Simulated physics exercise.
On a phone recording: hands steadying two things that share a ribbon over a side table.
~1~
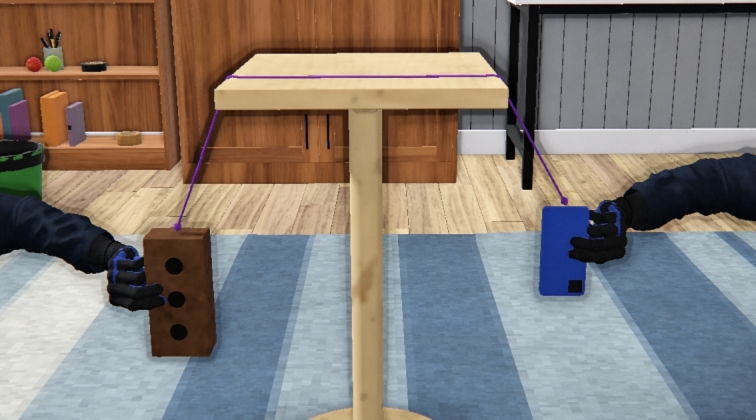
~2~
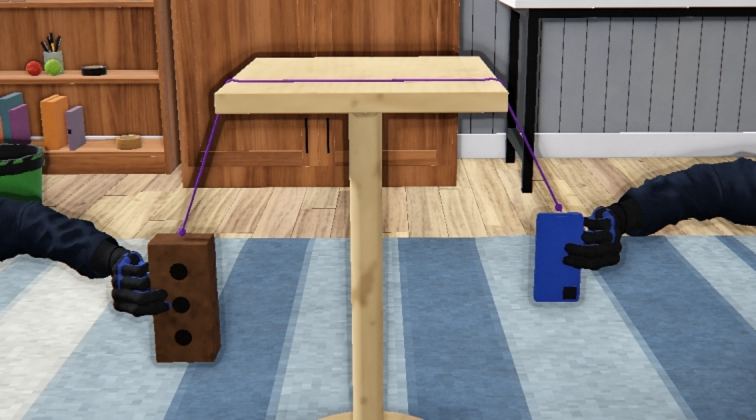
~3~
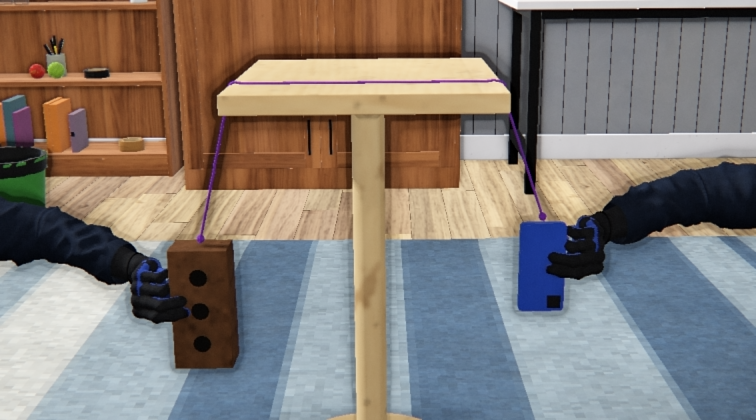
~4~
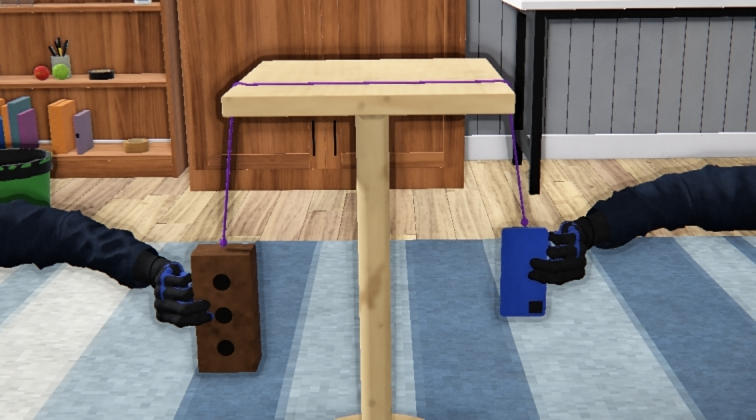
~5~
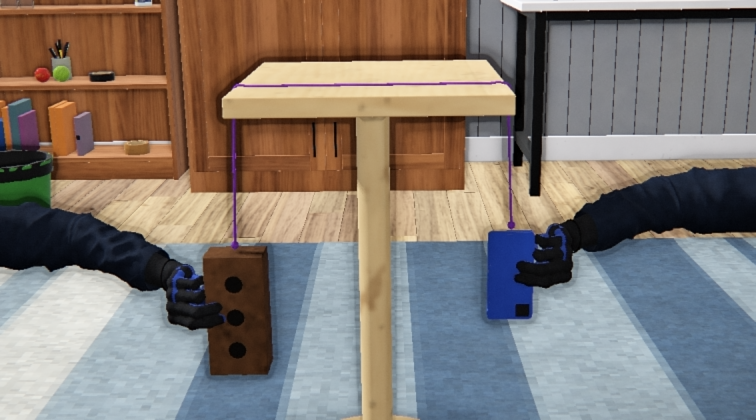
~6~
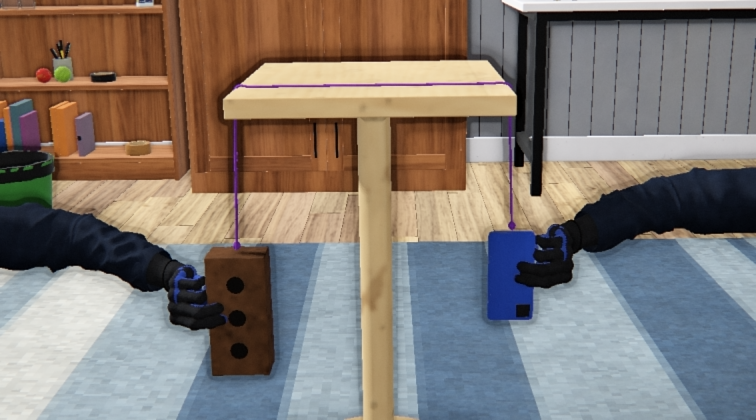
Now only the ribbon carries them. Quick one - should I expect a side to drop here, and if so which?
The left one drops.
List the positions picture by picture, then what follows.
The first picture shows left brick (181, 292); right phone (563, 251); ribbon over the top (354, 77).
The second picture shows left brick (185, 298); right phone (558, 258).
The third picture shows left brick (204, 304); right phone (542, 267).
The fourth picture shows left brick (227, 308); right phone (524, 273).
The fifth picture shows left brick (239, 311); right phone (510, 276).
The sixth picture shows left brick (240, 311); right phone (511, 276); ribbon over the top (362, 85).
Then, 0.44 s past the final frame, left brick lower; right phone pulled up onto the top.
Then, 0.88 s past the final frame, left brick down on the floor; right phone higher near (35, 184).
Then, 1.34 s past the final frame, left brick down on the floor; right phone down on the floor.
When it is over, left brick down on the floor; right phone down on the floor. The ribbon drops leftwards.
